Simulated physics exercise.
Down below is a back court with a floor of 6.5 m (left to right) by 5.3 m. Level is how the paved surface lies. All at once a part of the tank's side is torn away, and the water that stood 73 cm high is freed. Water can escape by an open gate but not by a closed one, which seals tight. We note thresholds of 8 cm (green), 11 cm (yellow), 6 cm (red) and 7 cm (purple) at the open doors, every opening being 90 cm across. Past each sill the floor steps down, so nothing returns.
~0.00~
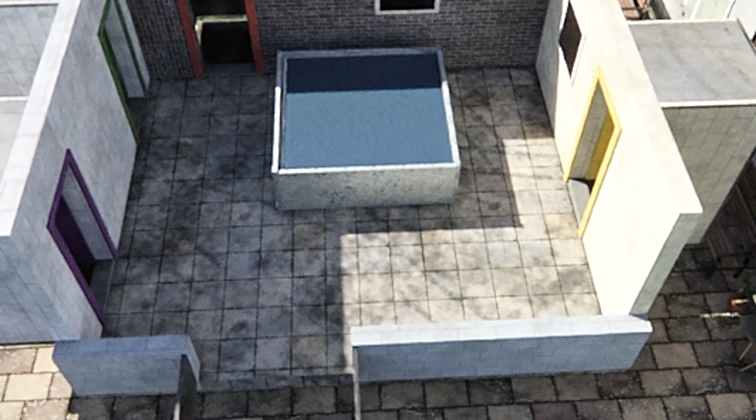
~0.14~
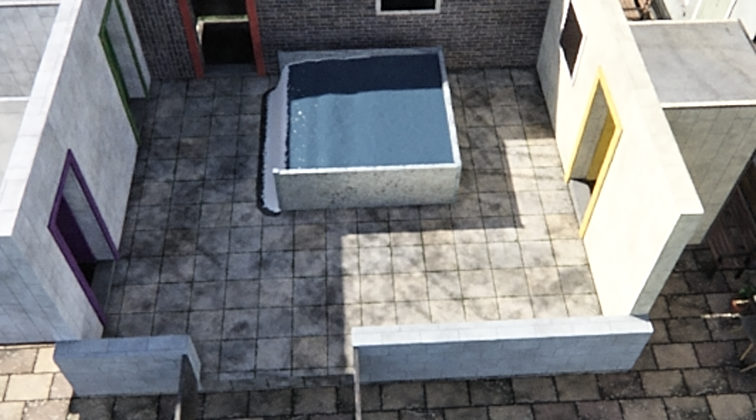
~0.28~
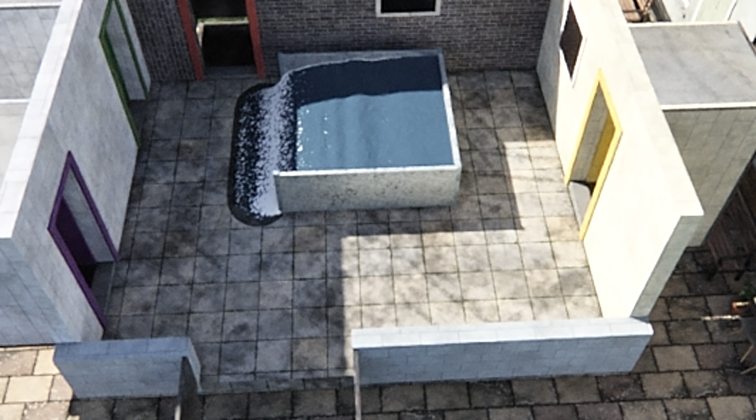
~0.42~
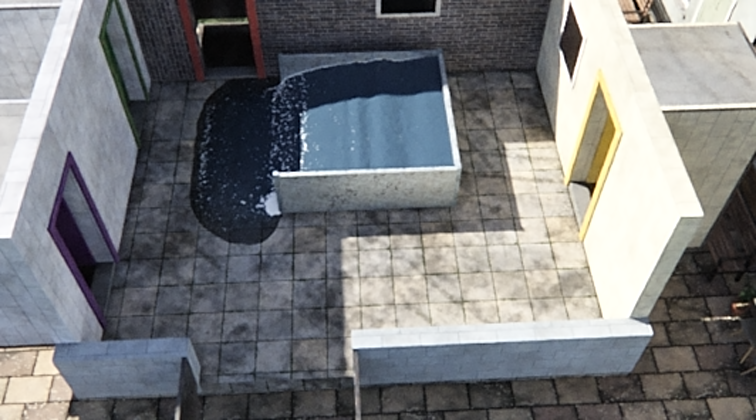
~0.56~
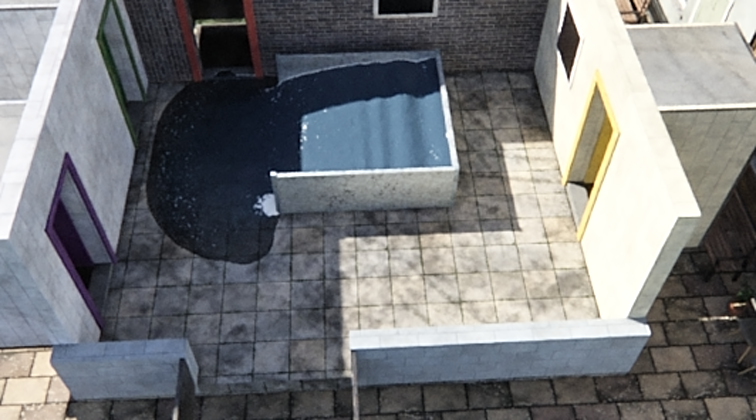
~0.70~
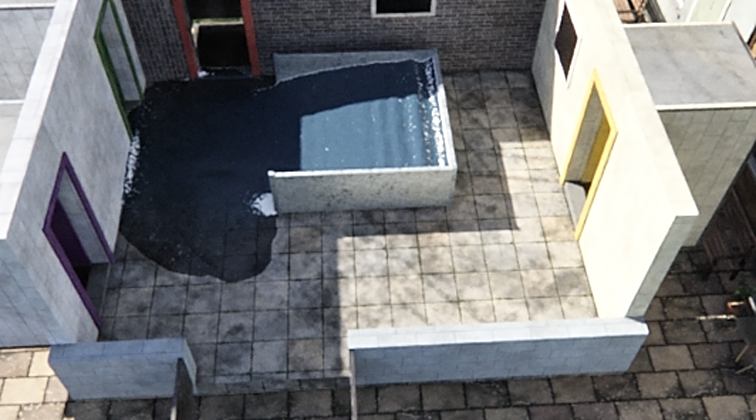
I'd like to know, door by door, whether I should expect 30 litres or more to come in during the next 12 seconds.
Here is what to expect: At the green door, that much or more; at the yellow door, not that much; at the red door, that much or more; at the purple door, that much or more.
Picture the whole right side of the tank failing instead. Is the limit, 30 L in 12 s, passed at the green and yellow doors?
The green door comes out more than that and the yellow door more than that.
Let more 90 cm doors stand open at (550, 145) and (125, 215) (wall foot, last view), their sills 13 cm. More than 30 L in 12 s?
Per doorway, in order: Insufficient / sufficient.
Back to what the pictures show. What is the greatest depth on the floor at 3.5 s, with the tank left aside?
It gets to some 34 cm.
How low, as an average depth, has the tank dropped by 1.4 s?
Average depth: About 42 cm.
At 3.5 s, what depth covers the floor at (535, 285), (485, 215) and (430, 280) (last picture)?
Depths in turn: Roughly 0, 0 and 0 centimetres.
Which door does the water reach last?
Result: Yellow door.
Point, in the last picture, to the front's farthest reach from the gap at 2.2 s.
That would be close to (92, 371).
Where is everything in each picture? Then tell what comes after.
In the first frame, still water, 73 cm deep, in the tank at (363, 109).
In the second frame, the front is at (277, 212), 1.3 m from the gap at (284, 133); 0.6 m2 of floor is under water; 73 cm left at the back of the tank.
In the third frame, the front is at (255, 222), 1.5 m from the gap at (284, 138); 1.9 m2 of floor is under water; 73 cm left at the back of the tank.
In the fourth frame, water pours out at (284, 140) and has run 1.8 m, to (225, 234); typically 12 cm deep outside, 73 cm at the tank's back.
In the fifth frame, the front is at (200, 80), 2.2 m from the gap at (282, 141); 6.0 m2 of floor is under water; 71 cm left at the back of the tank.
In the sixth frame, the front is at (120, 221), 2.6 m from the gap at (280, 141); 7.9 m2 of floor is under water; 63 cm left at the back of the tank.
After 1.4 s water covers 35 % of the floor and is deepest (48 cm) near (131, 165); green door 39 cm at the sill, 140 L in, yellow door not reached, red door 7 cm at the sill, 18 L in, purple door 14 cm at the sill, 1 L in.
After 2.2 s water covers 35 % of the floor and is deepest (46 cm) near (141, 115); green door 44 cm at the sill, 391 L in, yellow door not reached, red door 6 cm at the sill, 56 L in, purple door 18 cm at the sill, 25 L in.
After 3.5 s water covers 50 % of the floor and is deepest (34 cm) near (99, 333); green door 28 cm at the sill, 681 L in, yellow door not reached, red door 22 cm at the sill, 180 L in, purple door 13 cm at the sill, 68 L in.
After 7.0 s water covers 90 % of the floor and is deepest (14 cm) near (607, 346); green door 10 cm at the sill, 826 L in, yellow door 9 cm at the sill, 0 L in, red door 10 cm at the sill, 359 L in, purple door 13 cm at the sill, 177 L in.
After 12.0 s water covers 100 % of the floor and is deepest (12 cm) near (448, 74); green door 6 cm at the sill, 830 L in, yellow door 6 cm at the sill, 0 L in, red door 8 cm at the sill, 373 L in, purple door 6 cm at the sill, 203 L in.
